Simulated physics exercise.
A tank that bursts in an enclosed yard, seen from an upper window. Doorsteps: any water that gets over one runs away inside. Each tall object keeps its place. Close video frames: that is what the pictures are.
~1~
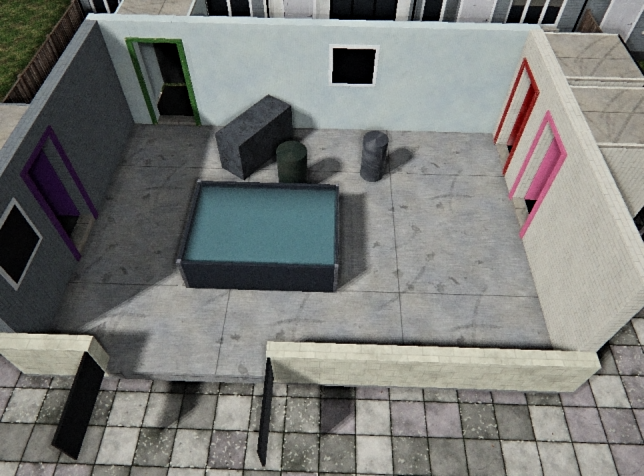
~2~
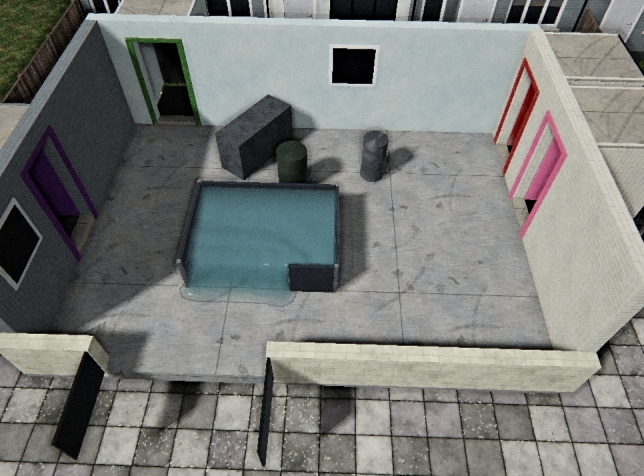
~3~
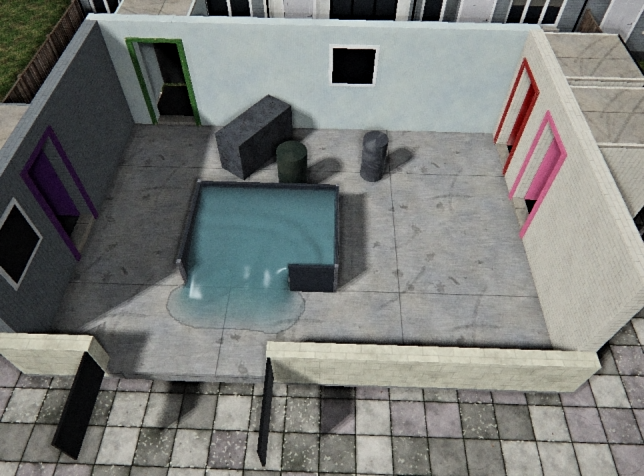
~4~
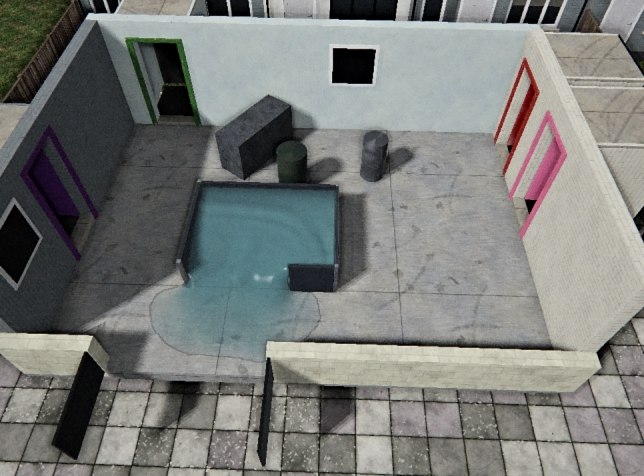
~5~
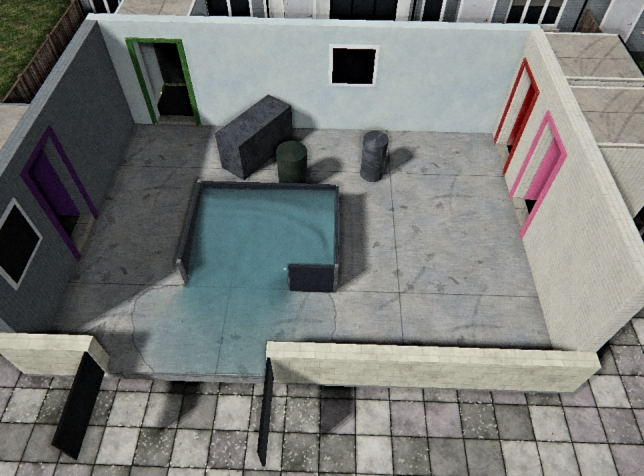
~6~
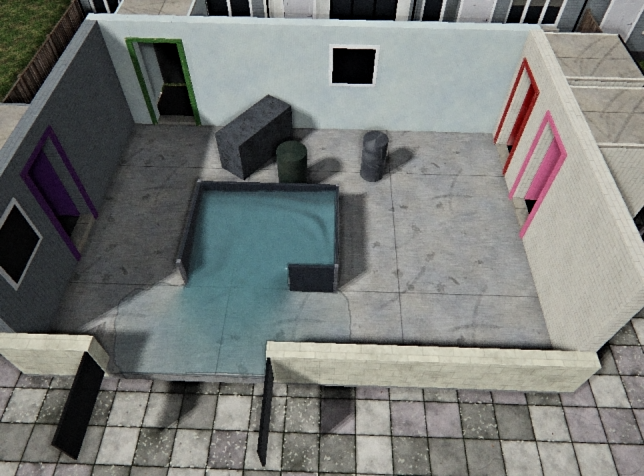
A tank in a walled yard opens at its front and water spreads across the floor.
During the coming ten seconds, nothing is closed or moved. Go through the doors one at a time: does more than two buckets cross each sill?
The green door will most likely keep inside the limit; the pink door will most likely keep inside the limit; the red door will most likely keep inside the limit; the purple door will most likely keep inside the limit.
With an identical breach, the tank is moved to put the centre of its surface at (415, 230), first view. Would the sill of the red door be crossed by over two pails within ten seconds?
Briefly, red crosses the line.
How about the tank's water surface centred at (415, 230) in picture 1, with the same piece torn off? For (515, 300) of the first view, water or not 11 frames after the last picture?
Result for the spot: Waterlogged.
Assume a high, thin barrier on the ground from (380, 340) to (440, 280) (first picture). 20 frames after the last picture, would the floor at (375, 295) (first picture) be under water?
That spot would be inundated.
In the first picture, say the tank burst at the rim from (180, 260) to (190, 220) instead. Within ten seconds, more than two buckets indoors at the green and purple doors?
In brief, the green one goes past the mark; the purple one goes past the mark.
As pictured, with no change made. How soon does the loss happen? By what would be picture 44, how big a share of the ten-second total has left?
My guess would be around 90 percent.
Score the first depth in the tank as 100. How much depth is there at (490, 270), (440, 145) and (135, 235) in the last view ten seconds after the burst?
The three come to some 2, 2 and 2 per cent respectively.
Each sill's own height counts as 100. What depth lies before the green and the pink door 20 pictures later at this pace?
First around 0 percent, second around 0 percent.
A moment on, water covers 15 % of the floor; the green door not reached, the pink door not reached, the red door not reached, the purple door not reached.
Next, water covers 20 % of the floor; the green door not reached, the pink door not reached, the red door not reached, the purple door not reached.
Then, water covers 35 % of the floor; the green door not reached, the pink door not reached, the red door not reached, the purple door wet at the sill, nothing in.
Later, water covers 45 % of the floor; the green door not reached, the pink door wet at the sill, nothing in, the red door not reached, the purple door wet at the sill, nothing in.
In the end, water covers 50 % of the floor; the green door wet at the sill, nothing in, the pink door wet at the sill, nothing in, the red door wet at the sill, nothing in, the purple door wet at the sill, nothing in.
